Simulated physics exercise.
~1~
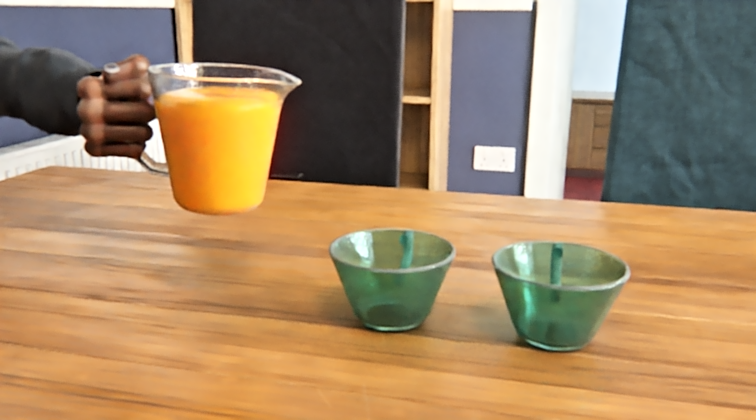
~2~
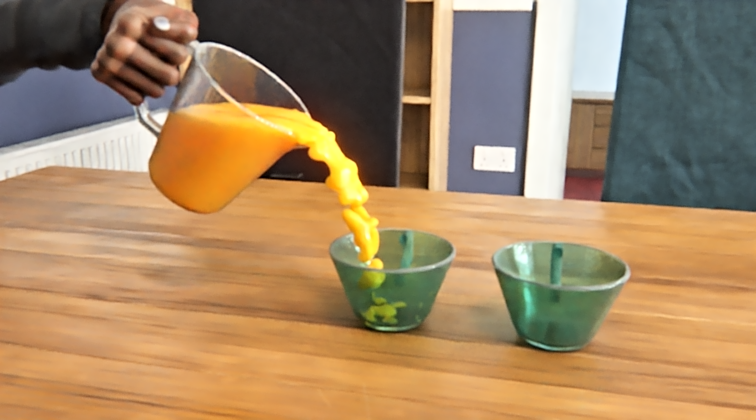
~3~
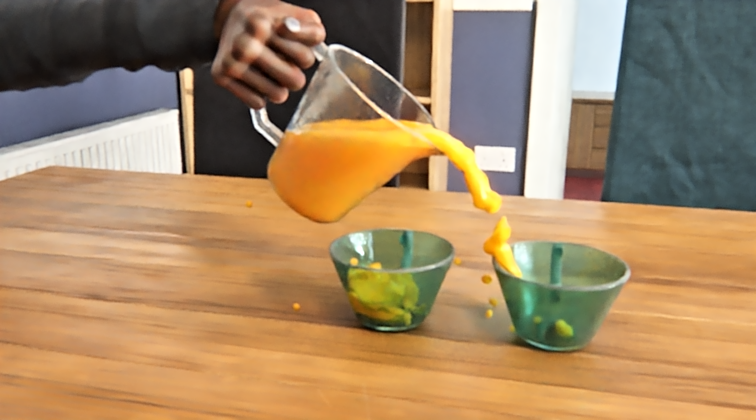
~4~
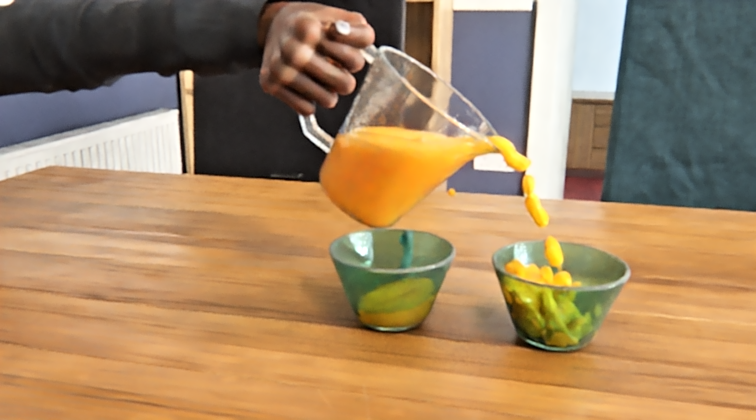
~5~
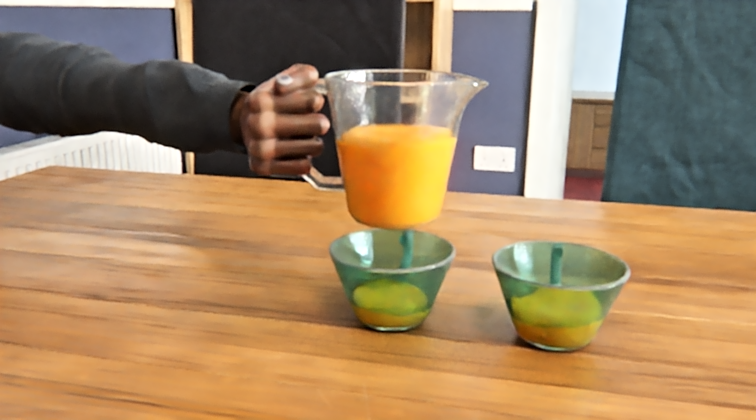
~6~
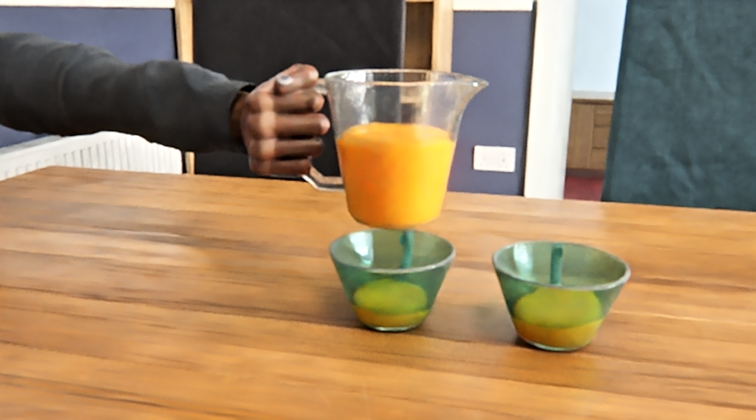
At a wooden table, a hand tilting a glass jug, pouring orange juice into left then right green cups, then levelling it.
